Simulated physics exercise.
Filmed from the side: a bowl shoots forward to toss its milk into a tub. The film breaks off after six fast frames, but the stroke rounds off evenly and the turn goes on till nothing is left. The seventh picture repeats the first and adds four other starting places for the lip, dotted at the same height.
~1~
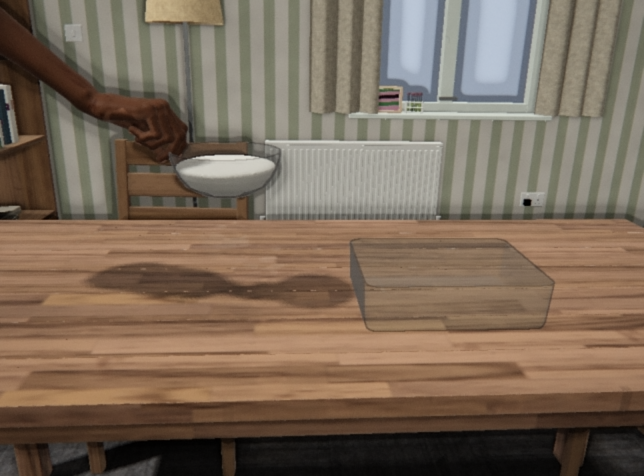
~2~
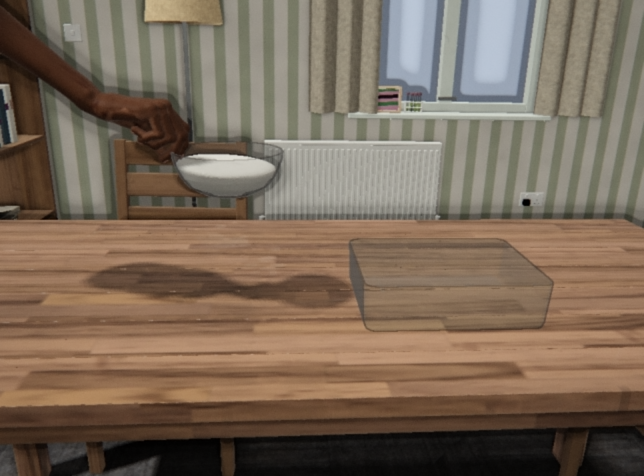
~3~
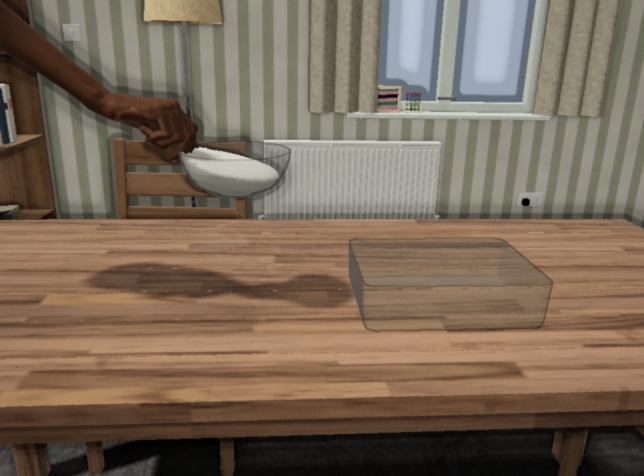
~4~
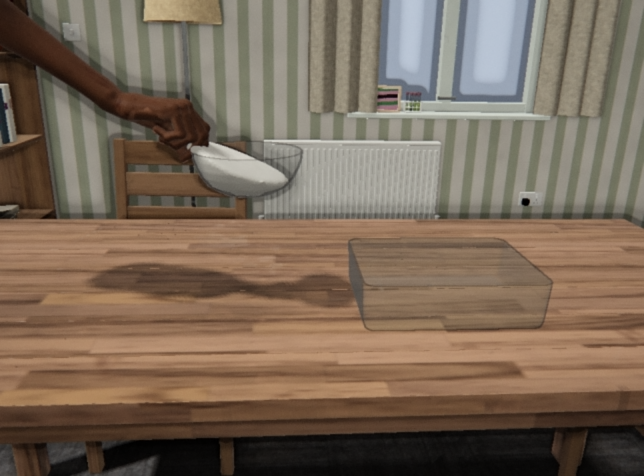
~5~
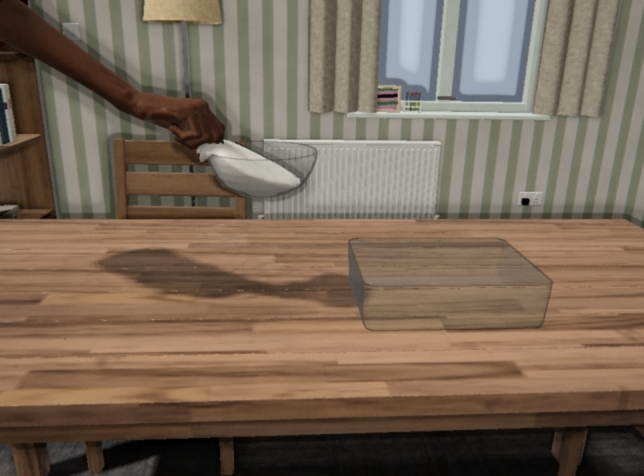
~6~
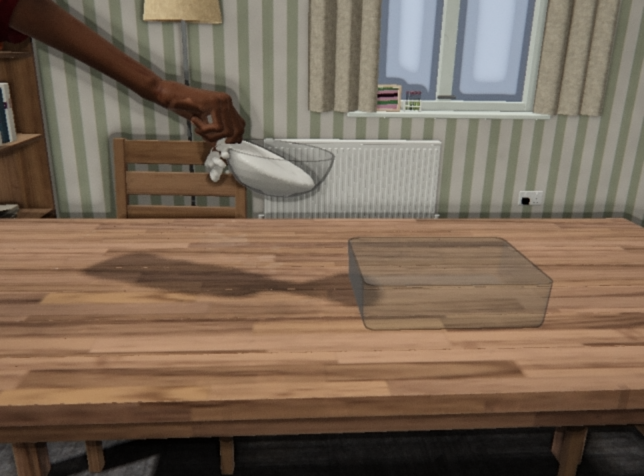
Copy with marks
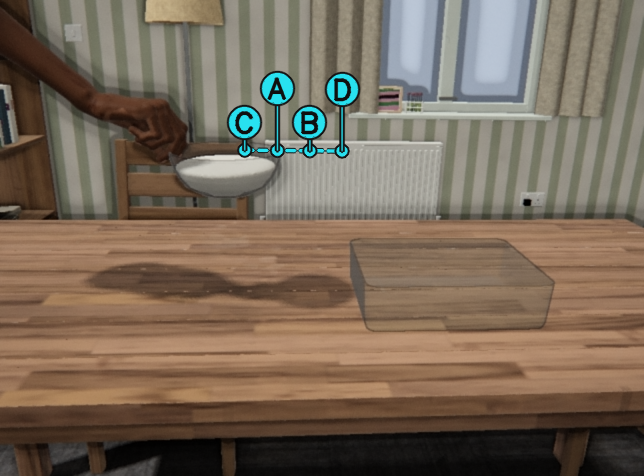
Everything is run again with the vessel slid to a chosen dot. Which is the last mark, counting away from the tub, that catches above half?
I would pick place C.
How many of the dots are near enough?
All four.
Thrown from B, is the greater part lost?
No, not at all.
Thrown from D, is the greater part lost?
No, not at all.
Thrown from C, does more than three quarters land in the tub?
No, less.
On the marked copy, A at (277, 150); B at (309, 150); C at (244, 150); D at (342, 151).
Choosing A, about 76 % lands in the tub, 14 % falls short and 10 % goes beside or beyond.
Choosing B, about 76 % lands in the tub, 9 % falls short and 15 % goes beside or beyond.
Choosing C, about 64 % lands in the tub, 29 % falls short and 7 % goes beside or beyond.
Choosing D, about 88 % lands in the tub, 9 % falls short.
